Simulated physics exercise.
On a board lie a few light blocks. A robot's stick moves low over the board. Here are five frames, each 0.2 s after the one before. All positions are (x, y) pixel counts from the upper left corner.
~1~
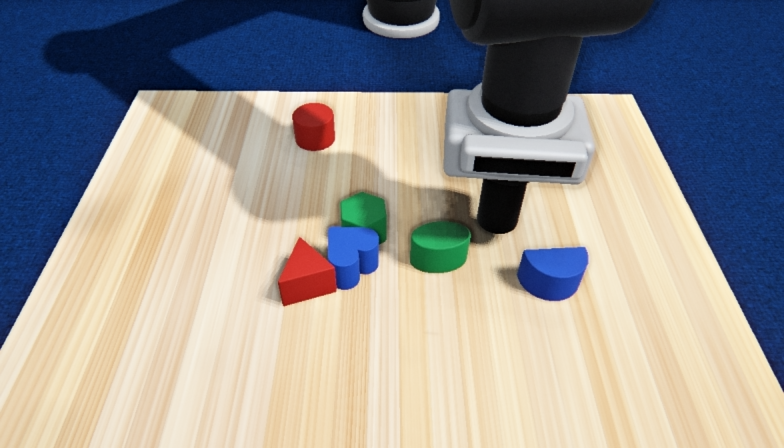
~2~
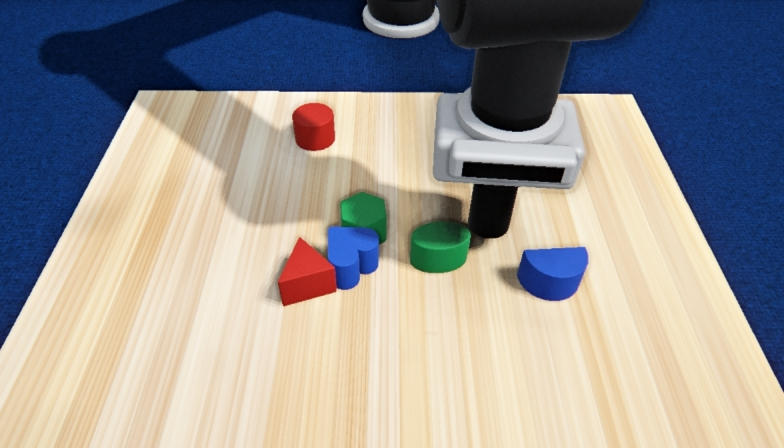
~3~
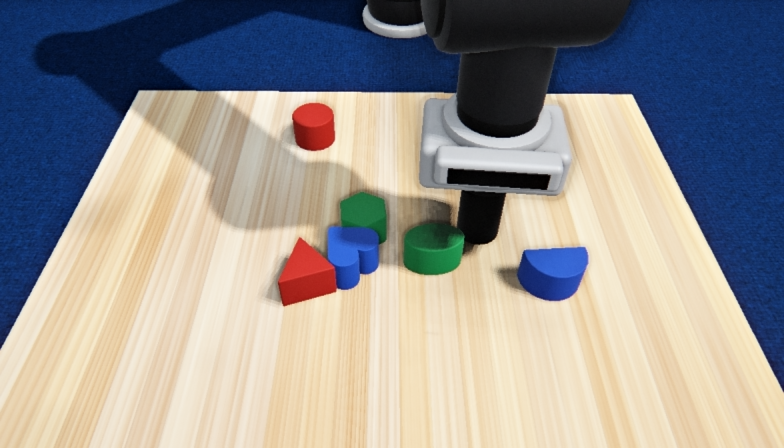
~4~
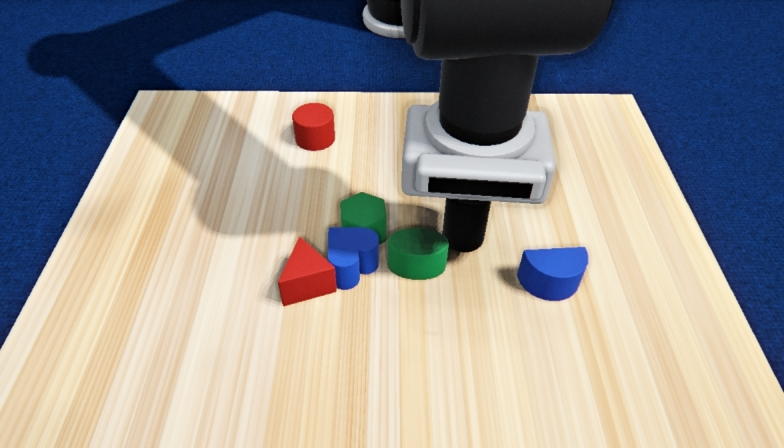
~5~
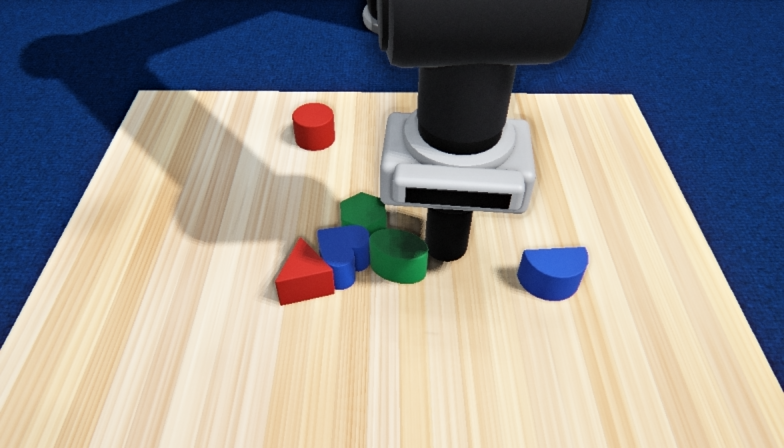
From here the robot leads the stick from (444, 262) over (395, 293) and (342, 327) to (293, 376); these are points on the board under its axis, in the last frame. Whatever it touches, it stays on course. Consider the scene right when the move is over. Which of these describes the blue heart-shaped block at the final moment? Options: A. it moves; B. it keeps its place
I choose A.
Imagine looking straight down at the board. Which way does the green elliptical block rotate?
Watching from overhead, you'd notice the green elliptical block rotating clockwise.
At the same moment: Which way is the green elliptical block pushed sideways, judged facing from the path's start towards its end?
The answer is right: Facing from the path's start to its end, that's where the green elliptical block shifts.
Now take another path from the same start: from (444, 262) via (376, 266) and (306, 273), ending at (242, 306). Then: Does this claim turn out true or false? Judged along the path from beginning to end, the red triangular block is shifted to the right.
That is false.
What follows on the original path. One third of the way, stick at (395, 277); blue heart-shaped block at (321, 234), turned 30° anticlockwise; green elliptical block at (359, 249), turned 85° clockwise.
Two thirds of the way, stick at (339, 312); red triangular block at (294, 262); blue heart-shaped block at (316, 230), turned 25° anticlockwise; green elliptical block at (350, 253), turned 115° clockwise.
At the end, stick at (289, 362); red triangular block at (294, 262); blue heart-shaped block at (316, 230), turned 25° anticlockwise; green hexagonal block not moved; green elliptical block at (350, 253), turned 115° clockwise.
